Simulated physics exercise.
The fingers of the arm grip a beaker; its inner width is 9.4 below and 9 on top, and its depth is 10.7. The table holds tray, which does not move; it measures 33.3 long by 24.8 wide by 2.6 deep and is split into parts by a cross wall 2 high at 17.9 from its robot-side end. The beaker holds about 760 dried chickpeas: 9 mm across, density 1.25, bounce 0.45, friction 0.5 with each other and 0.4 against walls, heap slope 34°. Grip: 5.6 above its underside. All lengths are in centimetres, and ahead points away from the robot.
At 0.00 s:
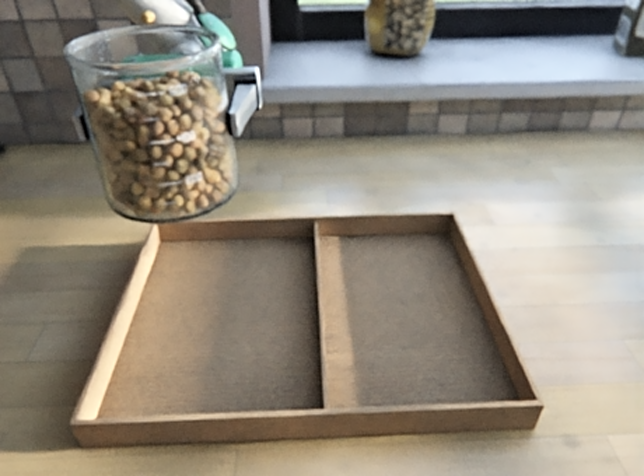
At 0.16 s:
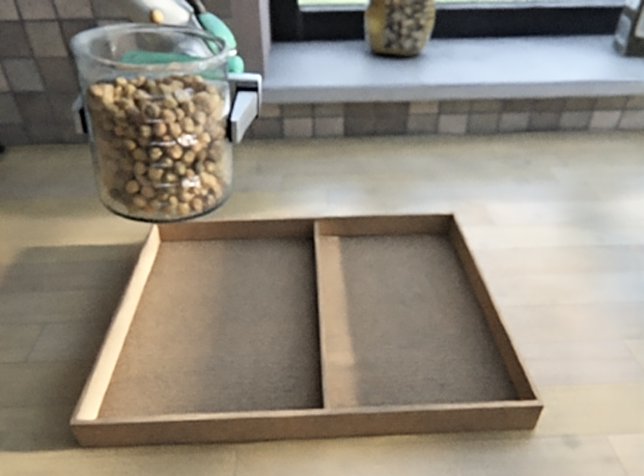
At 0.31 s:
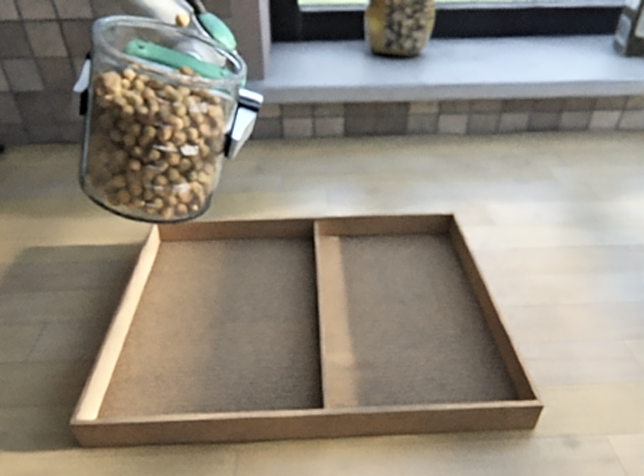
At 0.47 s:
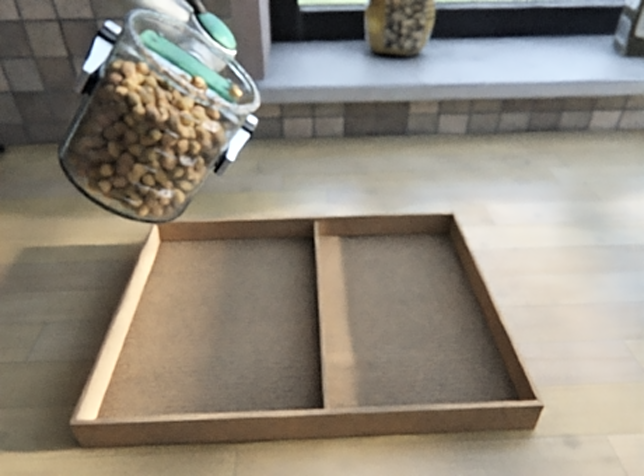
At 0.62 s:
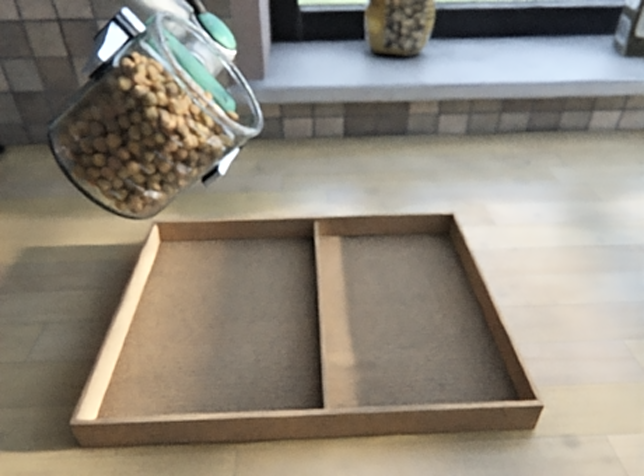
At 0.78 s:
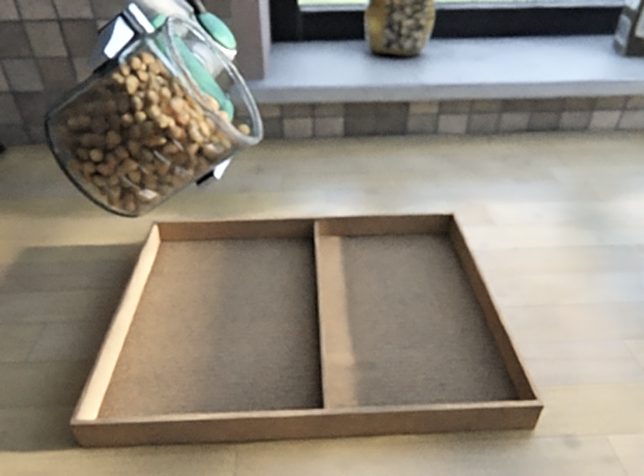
Above a divided wooden tray on a table, a clear beaker of chickpeas tilts steadily.
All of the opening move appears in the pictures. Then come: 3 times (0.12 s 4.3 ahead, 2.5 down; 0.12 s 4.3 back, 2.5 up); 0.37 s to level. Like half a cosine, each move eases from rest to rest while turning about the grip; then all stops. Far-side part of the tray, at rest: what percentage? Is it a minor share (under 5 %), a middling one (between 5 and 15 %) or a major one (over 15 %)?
A middling share.
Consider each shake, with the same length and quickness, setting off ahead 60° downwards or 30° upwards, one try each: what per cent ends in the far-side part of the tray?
Roughly 5 per cent, then 30 per cent.
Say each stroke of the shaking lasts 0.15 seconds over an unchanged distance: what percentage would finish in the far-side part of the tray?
Estimate: Near 0 per cent.
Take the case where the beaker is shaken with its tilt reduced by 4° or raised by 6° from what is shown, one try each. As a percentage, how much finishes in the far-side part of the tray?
It would be around 5 and 15 per cent.
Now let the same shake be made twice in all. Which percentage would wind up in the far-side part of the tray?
About 5 per cent, then.
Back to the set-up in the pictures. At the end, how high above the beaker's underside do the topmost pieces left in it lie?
I'd say close to 10.0 cm.
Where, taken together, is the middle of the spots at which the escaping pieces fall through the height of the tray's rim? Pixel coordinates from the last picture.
Roughly at (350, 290).
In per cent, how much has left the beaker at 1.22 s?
About 5 in a hundred parts are out by then.
After 1.22 s, tilted 58° forward, highest piece 22 above the table; 713 in the beaker, 26 in the far-side part, 5 in the robot-side part, 16 in flight or on a rim.
After 1.65 s, tilted 37° forward, highest piece 22 above the table; 661 in the beaker, 59 in the far-side part, 28 in the robot-side part, 2 on the table or floor, 10 in flight or on a rim.
After 2.07 s, level, highest piece 24 above the table; 661 in the beaker, 63 in the far-side part, 34 in the robot-side part, 2 on the table or floor.
After 3.12 s, level, highest piece 24 above the table; 661 in the beaker, 63 in the far-side part, 34 in the robot-side part, 2 on the table or floor.
In the end, 661 in the beaker, 63 in the far-side part, 34 in the robot-side part, 2 on the table or floor. That is 8 % in the far-side part of the tray.
